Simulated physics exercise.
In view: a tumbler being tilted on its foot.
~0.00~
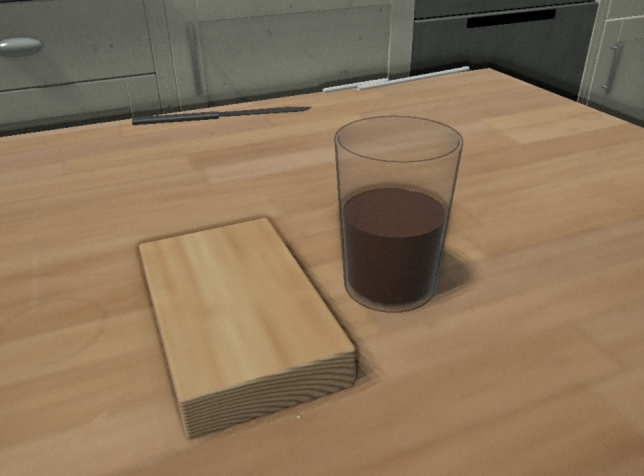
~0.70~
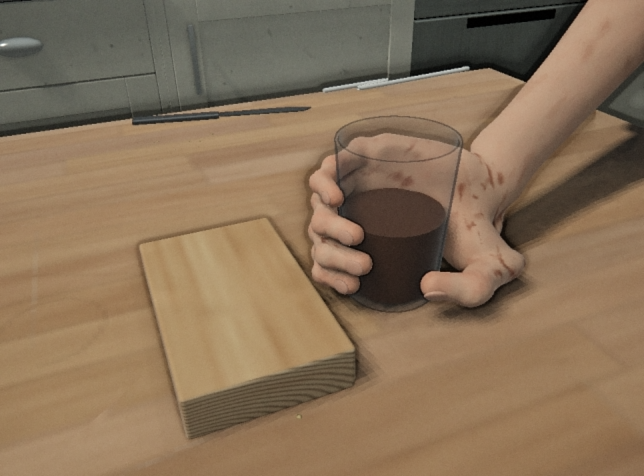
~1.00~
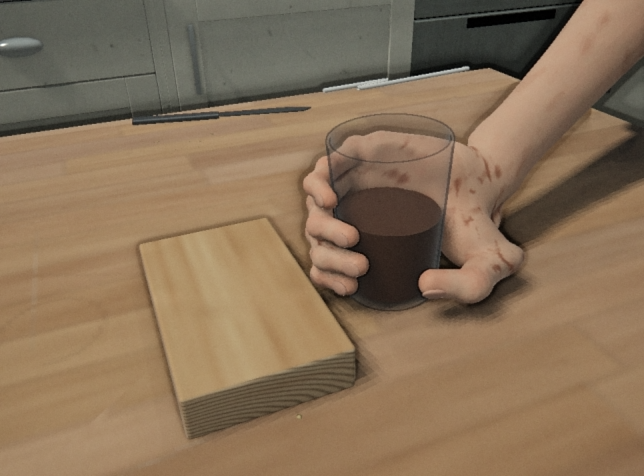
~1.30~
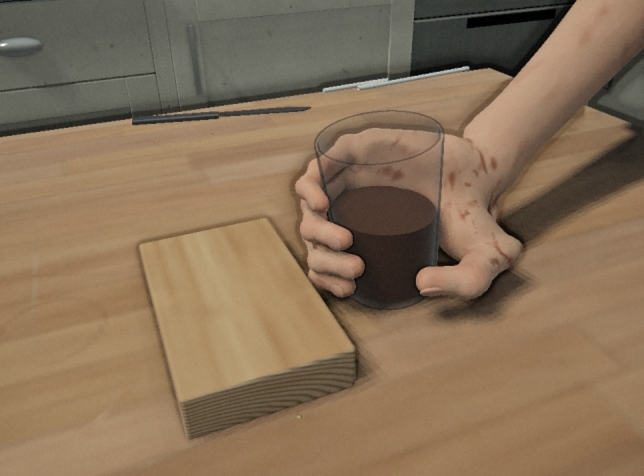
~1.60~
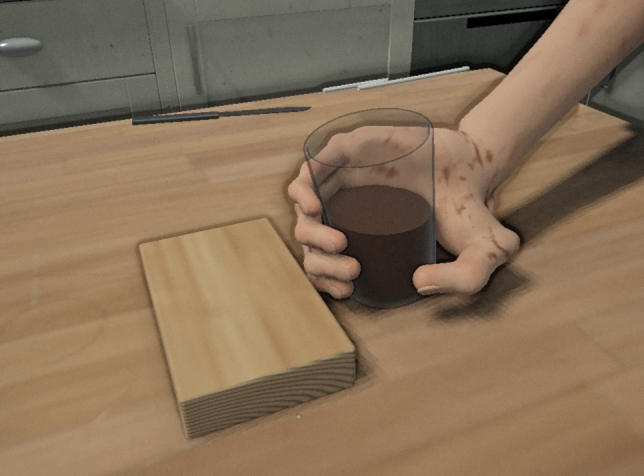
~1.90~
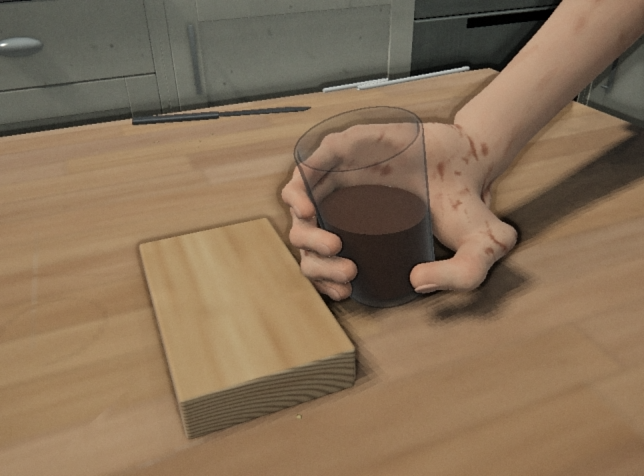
A hand reached in from the right and took hold of a tumbler about half full of dark brown liquid, then tilted it slightly left on its foot, towards a wooden block on the table.
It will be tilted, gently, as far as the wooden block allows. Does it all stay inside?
The tumbler stays dry outside.
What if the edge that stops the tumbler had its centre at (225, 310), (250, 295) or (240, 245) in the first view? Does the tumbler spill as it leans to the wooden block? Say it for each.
As listed: Slops over, slops over, loses none.
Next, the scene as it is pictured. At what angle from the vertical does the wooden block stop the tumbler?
Roughly 45°.
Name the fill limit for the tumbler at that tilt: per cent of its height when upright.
About 70 per cent.
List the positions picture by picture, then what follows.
In the first frame, it stands upright; tumbler (394, 212) about half full.
In the second frame, a hand takes hold; tumbler about half full, surface at (394, 212); wooden block (235, 308).
In the third frame, tipping on its foot; tumbler (390, 210) about half full.
In the fourth frame, the top moves towards the wooden block; tumbler about half full, surface at (384, 210); wooden block (235, 308).
In the fifth frame, on the way over; tumbler (379, 208) about half full.
In the sixth frame, it is leaning; tumbler about half full, surface at (374, 209); wooden block (235, 308).
Around 2.5 s, the tumbler leans by about 25°; none is lost.
Around 3.1 s, the tumbler leans by about 40°; none is lost.
Around 4.5 s, the tumbler leans by about 45°, against the wooden block; none is lost.
